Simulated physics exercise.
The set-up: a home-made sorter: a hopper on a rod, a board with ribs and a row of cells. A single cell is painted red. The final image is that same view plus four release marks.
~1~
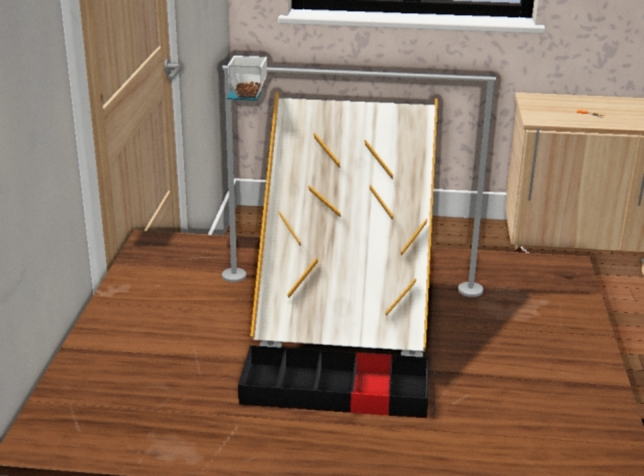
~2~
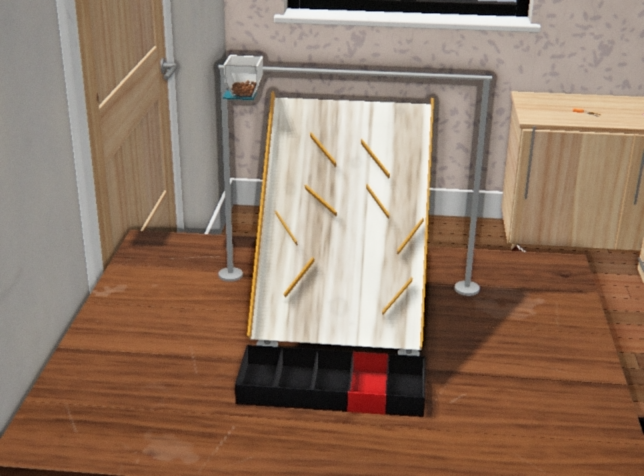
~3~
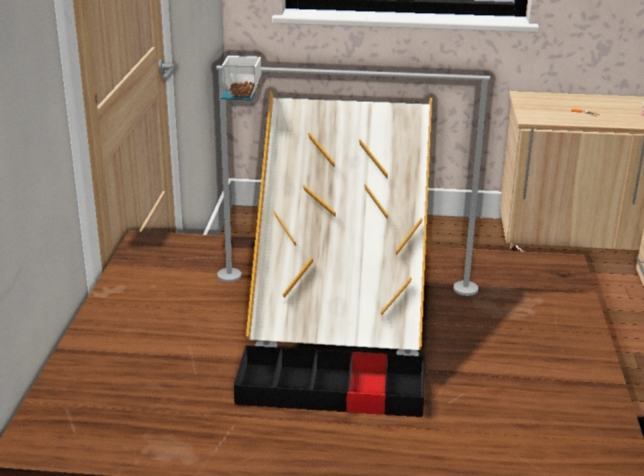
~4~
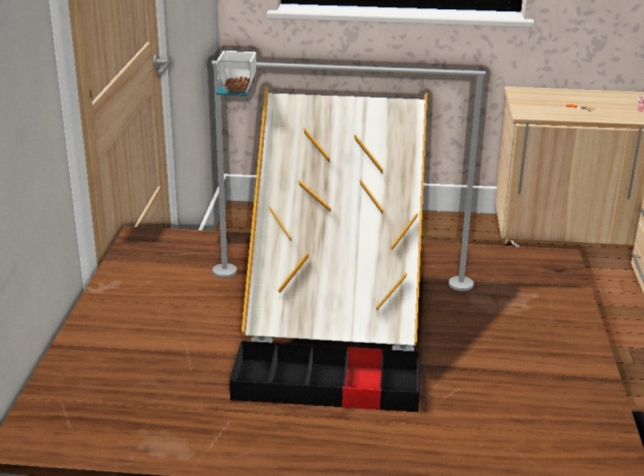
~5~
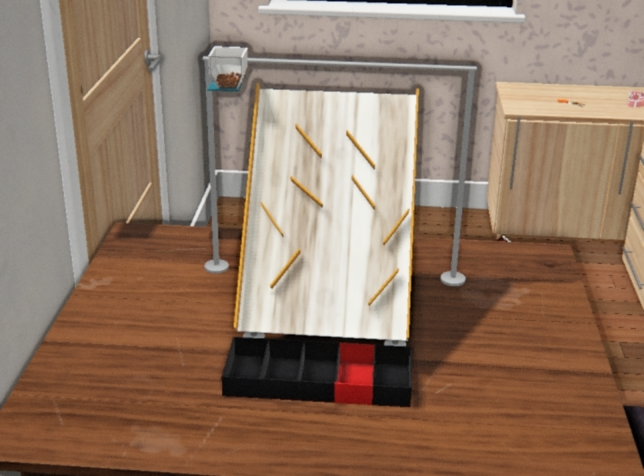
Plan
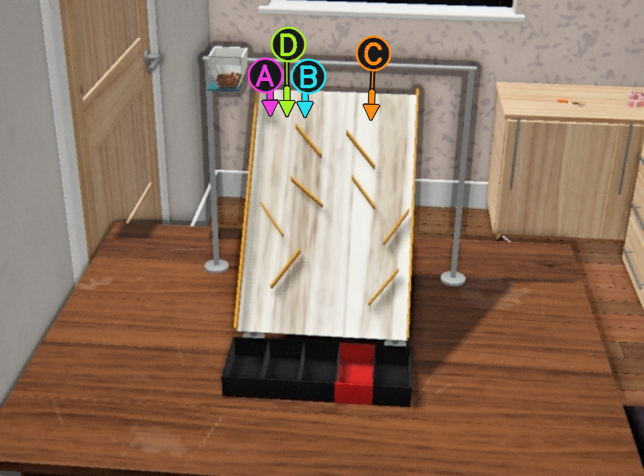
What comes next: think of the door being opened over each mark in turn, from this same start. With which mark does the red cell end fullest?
I would pick mark B.
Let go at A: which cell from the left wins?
The first.
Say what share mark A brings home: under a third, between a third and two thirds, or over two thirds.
Under a third.
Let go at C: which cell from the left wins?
The third.
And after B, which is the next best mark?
That would be C.
On the marked copy, mark A meets the board at (270, 110); mark B meets the board at (305, 111); mark C meets the board at (371, 114); mark D meets the board at (287, 110).
Choosing A, a small share in the red cell, close to two thirds in other cells, close to a quarter outside the box.
Choosing B, close to half in the red cell, close to a third in other cells, a small share outside the box.
Choosing C, close to a quarter in the red cell, close to half in other cells, close to a quarter outside the box.
Choosing D, a small share in the red cell, the bulk in other cells, a small share outside the box.
